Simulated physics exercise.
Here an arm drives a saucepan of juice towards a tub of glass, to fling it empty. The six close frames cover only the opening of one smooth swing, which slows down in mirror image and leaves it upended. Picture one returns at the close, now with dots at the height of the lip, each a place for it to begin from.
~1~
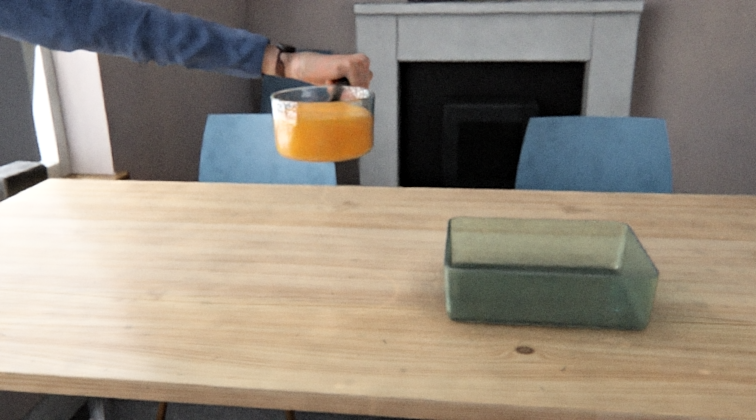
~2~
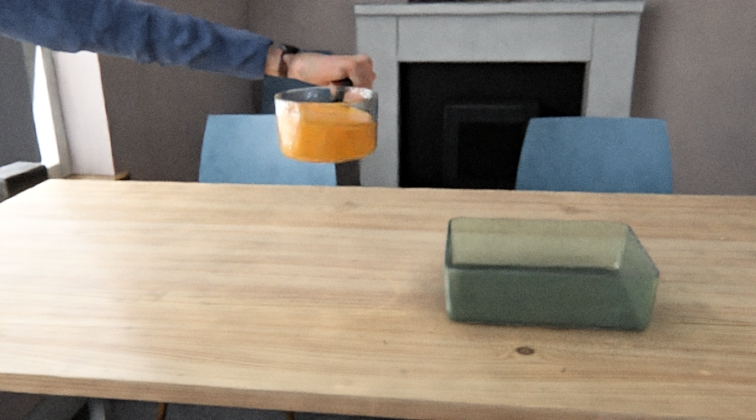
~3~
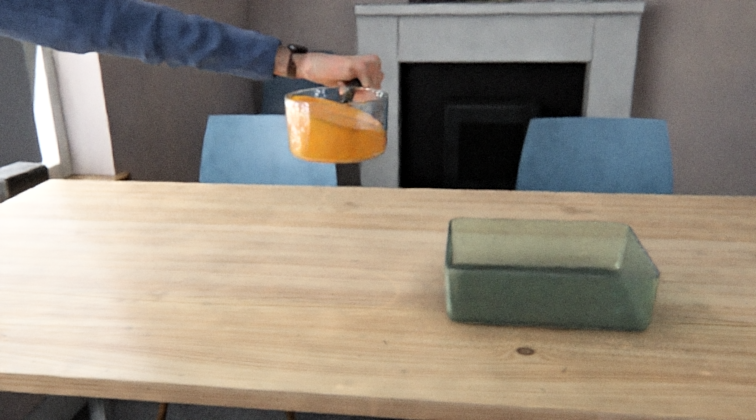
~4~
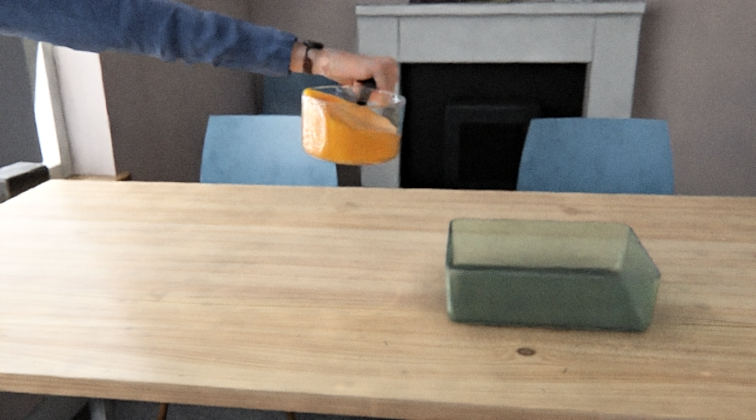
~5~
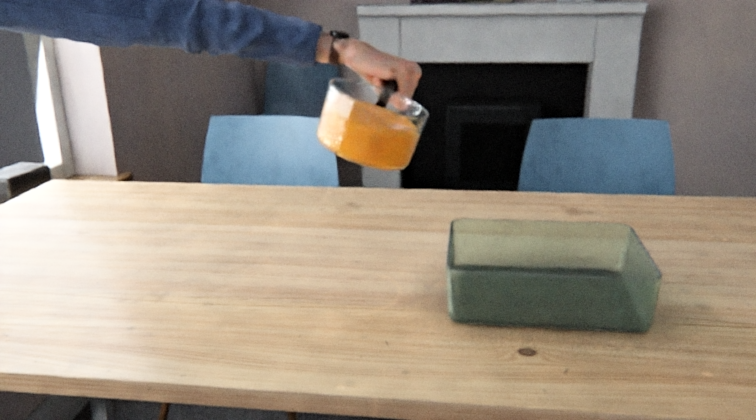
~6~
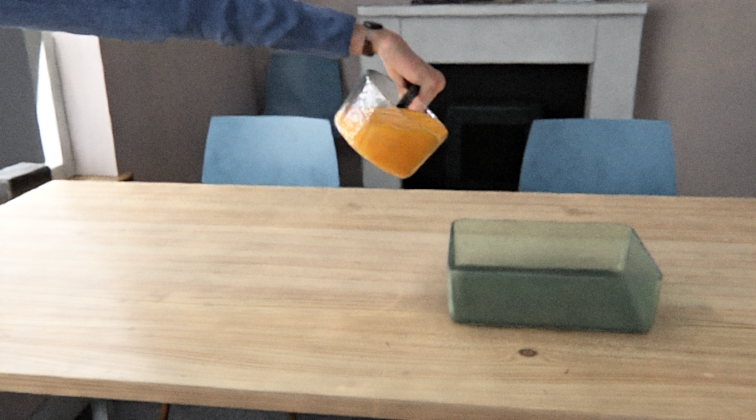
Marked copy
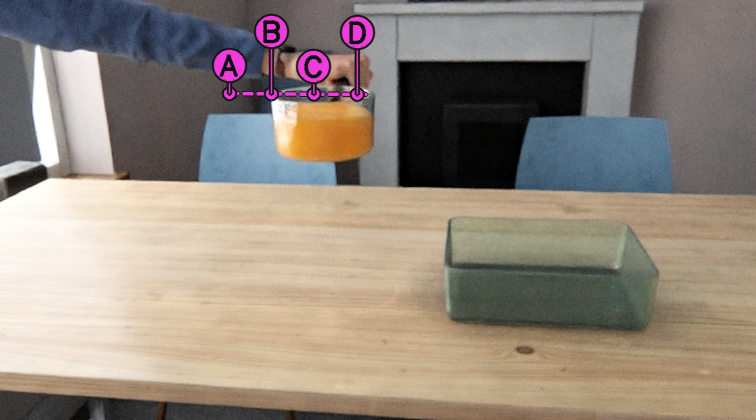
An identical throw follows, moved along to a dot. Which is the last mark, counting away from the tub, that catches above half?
That is place C.
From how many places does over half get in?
Two of them.
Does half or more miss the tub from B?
Yes.
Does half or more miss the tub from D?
No, that is safe.
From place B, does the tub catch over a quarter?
No.
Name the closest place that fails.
B it is.
In magenta, A at (229, 93); B at (271, 93); C at (313, 94); D at (357, 94).
For place A, about 0 % lands in the tub, 100 % falls short.
For place B, about 21 % lands in the tub, 75 % falls short and 4 % goes beside or beyond.
For place C, about 64 % lands in the tub, 23 % falls short and 13 % goes beside or beyond.
For place D, about 76 % lands in the tub, 3 % falls short and 21 % goes beside or beyond.
